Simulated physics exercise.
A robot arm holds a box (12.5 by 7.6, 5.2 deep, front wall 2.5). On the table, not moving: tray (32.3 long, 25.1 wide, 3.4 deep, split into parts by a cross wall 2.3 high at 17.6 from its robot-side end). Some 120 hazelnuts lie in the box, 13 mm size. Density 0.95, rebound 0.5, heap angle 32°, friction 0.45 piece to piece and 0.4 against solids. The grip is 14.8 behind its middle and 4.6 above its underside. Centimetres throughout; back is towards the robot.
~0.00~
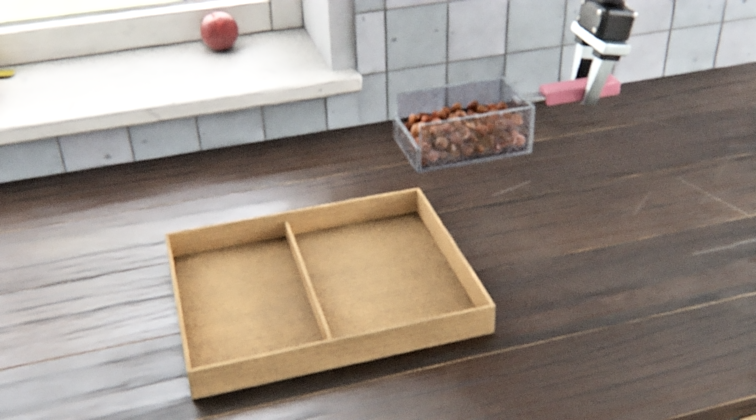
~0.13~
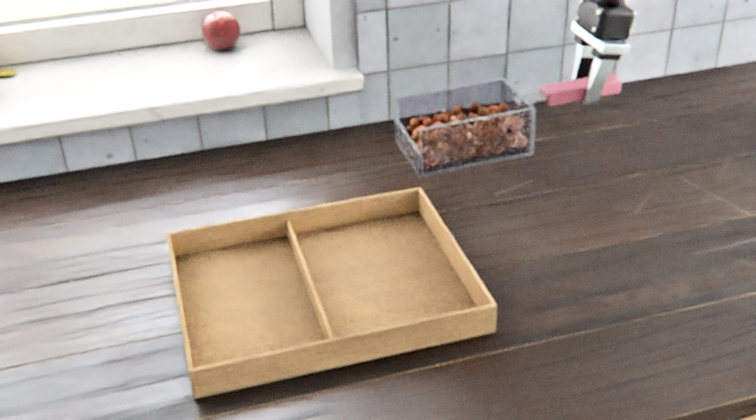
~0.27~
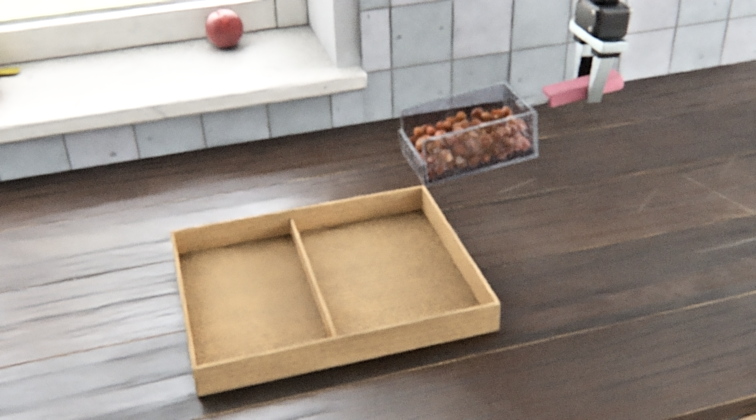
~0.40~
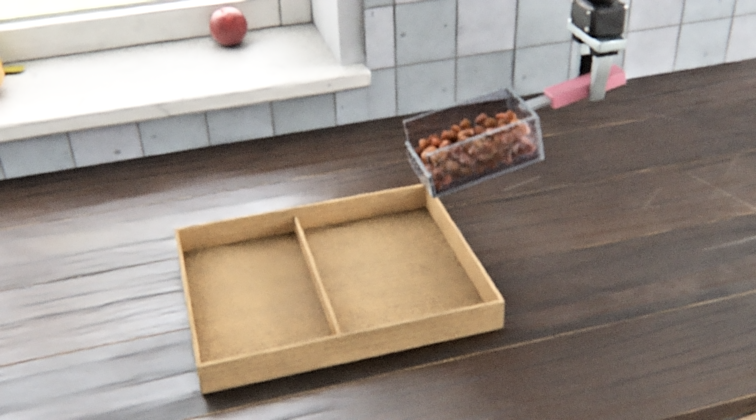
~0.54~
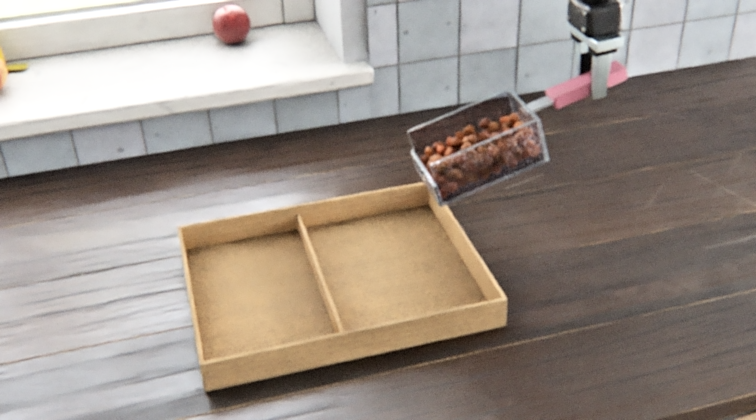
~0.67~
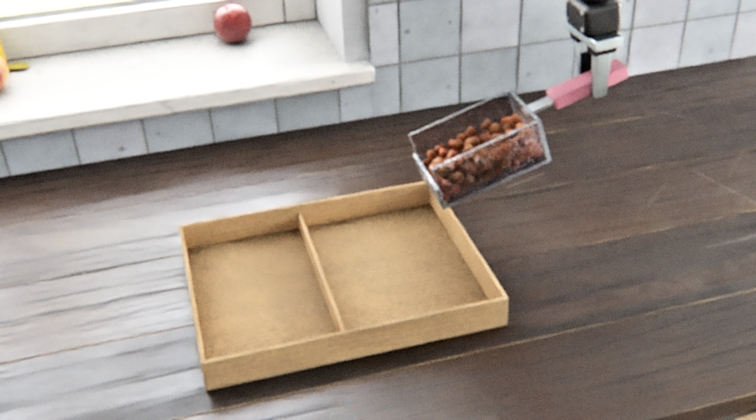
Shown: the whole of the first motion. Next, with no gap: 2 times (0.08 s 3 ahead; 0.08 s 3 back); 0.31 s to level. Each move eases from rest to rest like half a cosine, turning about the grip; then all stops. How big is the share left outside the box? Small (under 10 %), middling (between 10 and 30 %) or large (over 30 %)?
Outside the box the share is middling, between 10 and 30 %.
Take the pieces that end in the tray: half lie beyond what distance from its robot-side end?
Roughly 14 cm.
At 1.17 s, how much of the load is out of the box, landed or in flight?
Some 20 per cent.
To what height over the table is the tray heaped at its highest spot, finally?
Roughly 1.5 cm.
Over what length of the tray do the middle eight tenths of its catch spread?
About 14 cm.
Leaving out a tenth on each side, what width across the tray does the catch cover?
Some 10 cm.
After 0.92 s, tilted 17° forward, highest piece 17 above the table; 110 in the box, 10 in the robot-side part, 4 in flight or on a rim.
After 1.17 s, tilted 6° forward, highest piece 18 above the table; 100 in the box, 21 in the robot-side part, 2 in the far-side part, 1 in flight or on a rim.
After 1.50 s, level, highest piece 20 above the table; 100 in the box, 22 in the robot-side part, 2 in the far-side part.
After 2.55 s, level, highest piece 20 above the table; 100 in the box, 22 in the robot-side part, 2 in the far-side part.
At rest, 100 in the box, 22 in the robot-side part, 2 in the far-side part. That is 19 % outside the box.
